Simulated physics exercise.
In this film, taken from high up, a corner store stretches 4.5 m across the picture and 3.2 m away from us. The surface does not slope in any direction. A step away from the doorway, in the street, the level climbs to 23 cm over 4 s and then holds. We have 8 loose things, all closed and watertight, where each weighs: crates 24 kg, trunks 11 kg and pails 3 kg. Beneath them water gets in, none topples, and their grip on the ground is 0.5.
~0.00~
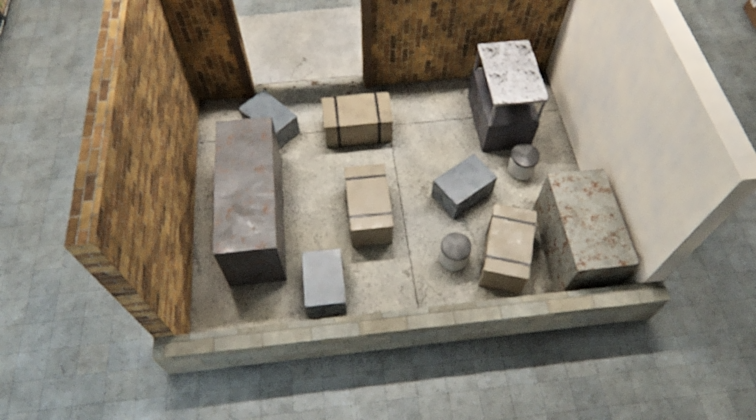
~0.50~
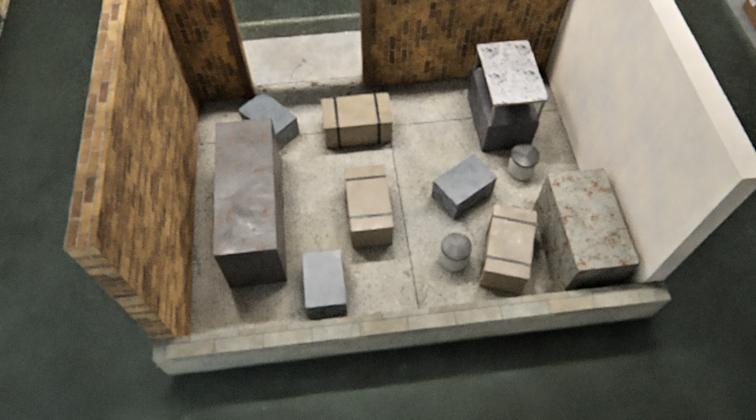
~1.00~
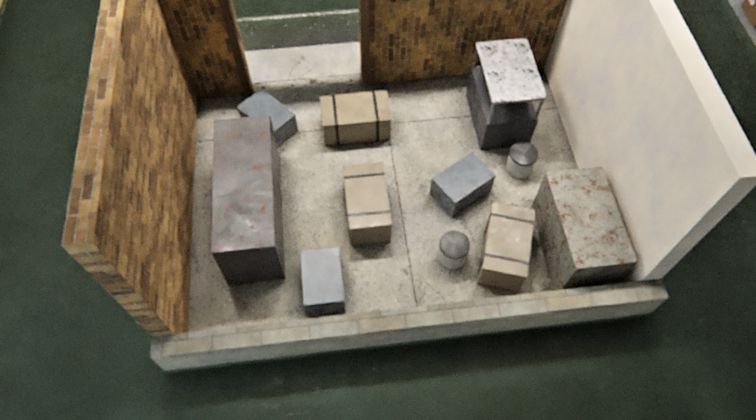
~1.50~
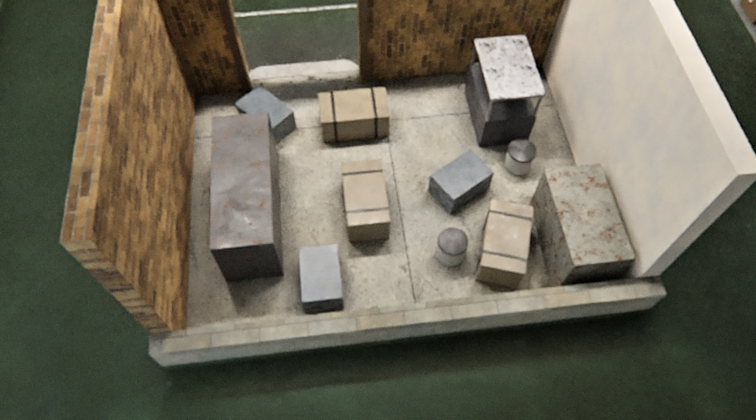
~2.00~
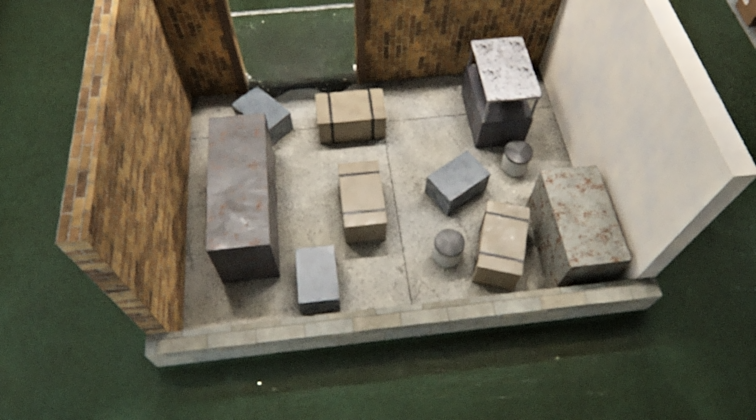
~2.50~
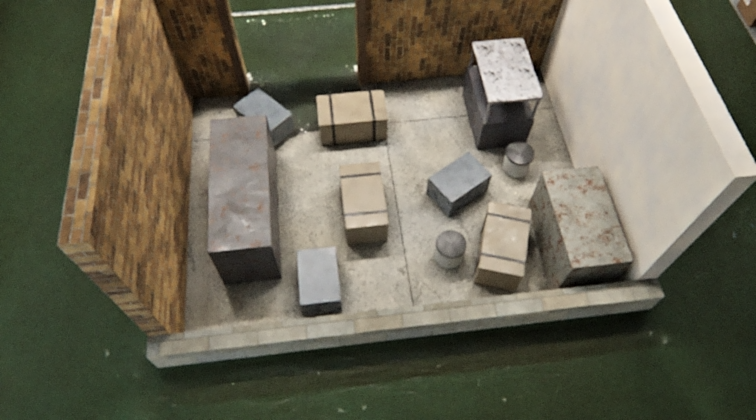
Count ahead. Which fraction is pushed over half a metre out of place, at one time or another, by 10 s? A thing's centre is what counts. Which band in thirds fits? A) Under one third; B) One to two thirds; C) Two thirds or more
Two thirds or more.
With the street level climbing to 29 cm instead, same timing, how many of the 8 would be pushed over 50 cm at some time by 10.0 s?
I count 8 of them in that case.
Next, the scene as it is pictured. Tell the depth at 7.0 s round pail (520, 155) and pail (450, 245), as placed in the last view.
Around 2 cm and 13 cm.
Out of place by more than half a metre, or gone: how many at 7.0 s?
The count is 4.
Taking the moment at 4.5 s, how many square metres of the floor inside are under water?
I'd estimate close to 6.0 m2.
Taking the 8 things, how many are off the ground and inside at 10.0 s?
Tally: 8 of them.
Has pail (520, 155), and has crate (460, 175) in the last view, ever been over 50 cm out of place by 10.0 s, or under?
Result, in order: Exceeded / stayed within.
After 3.5 s 0 of 8 are over 50 cm from their spots; 0 afloat.
After 4.5 s 1 of 8 are over 50 cm from their spots; 0 afloat.
After 7.0 s 4 of 8 are over 50 cm from their spots; 5 afloat.
After 10.0 s 6 of 8 are over 50 cm from their spots, and 7 have been at some point; 8 afloat.
